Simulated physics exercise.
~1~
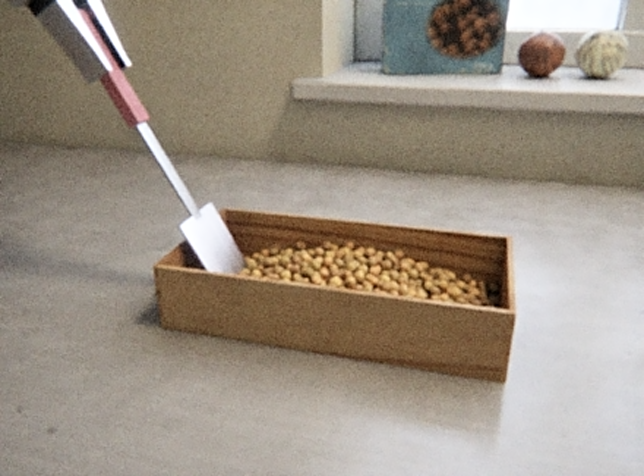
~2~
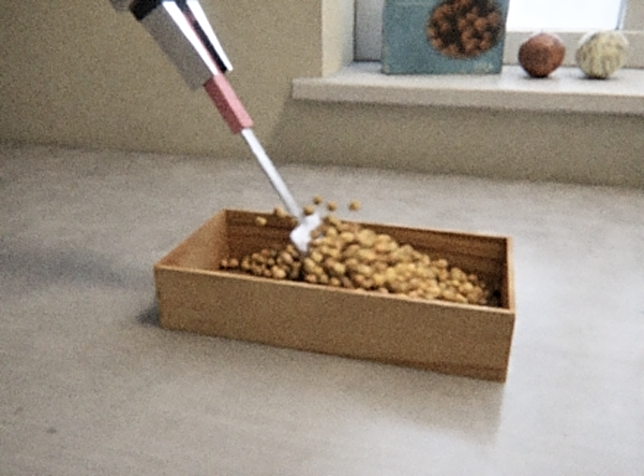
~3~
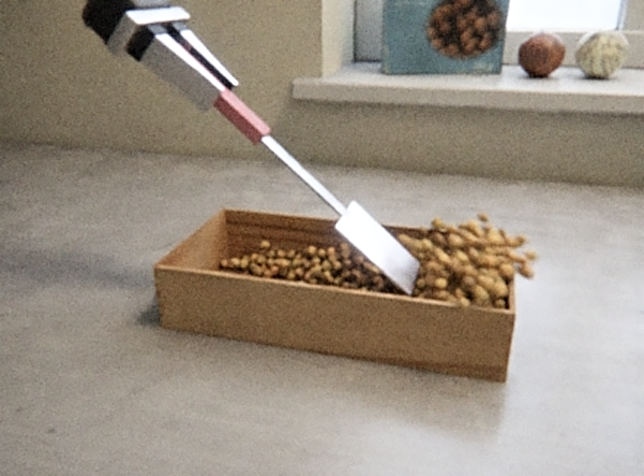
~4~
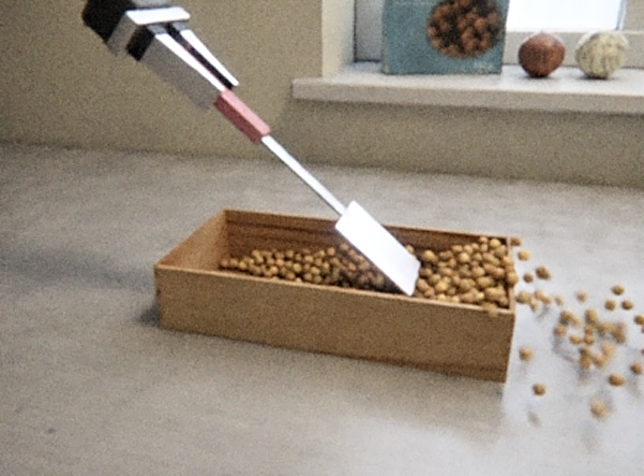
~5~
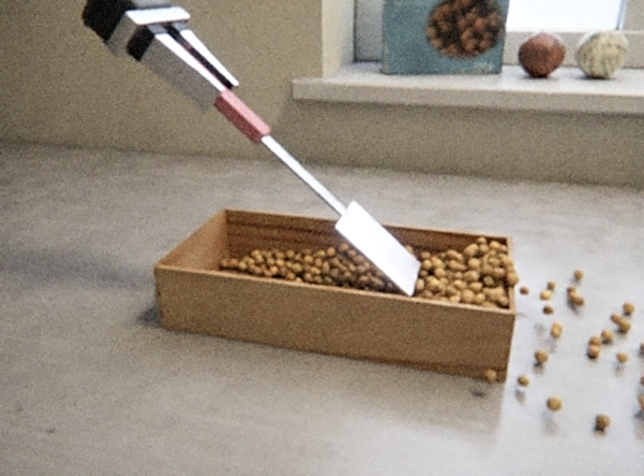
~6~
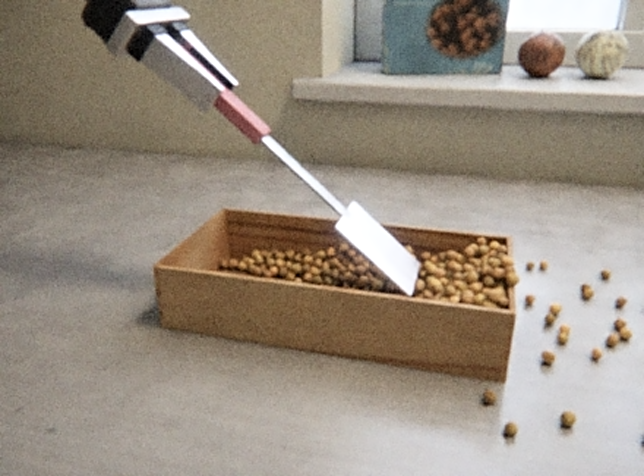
A robot arm swept a spatula to the right through a wooden box of dried chickpeas and stopped abruptly, heaping them at the right end, and some flew over the edge and scattered across the table while most stayed inside.
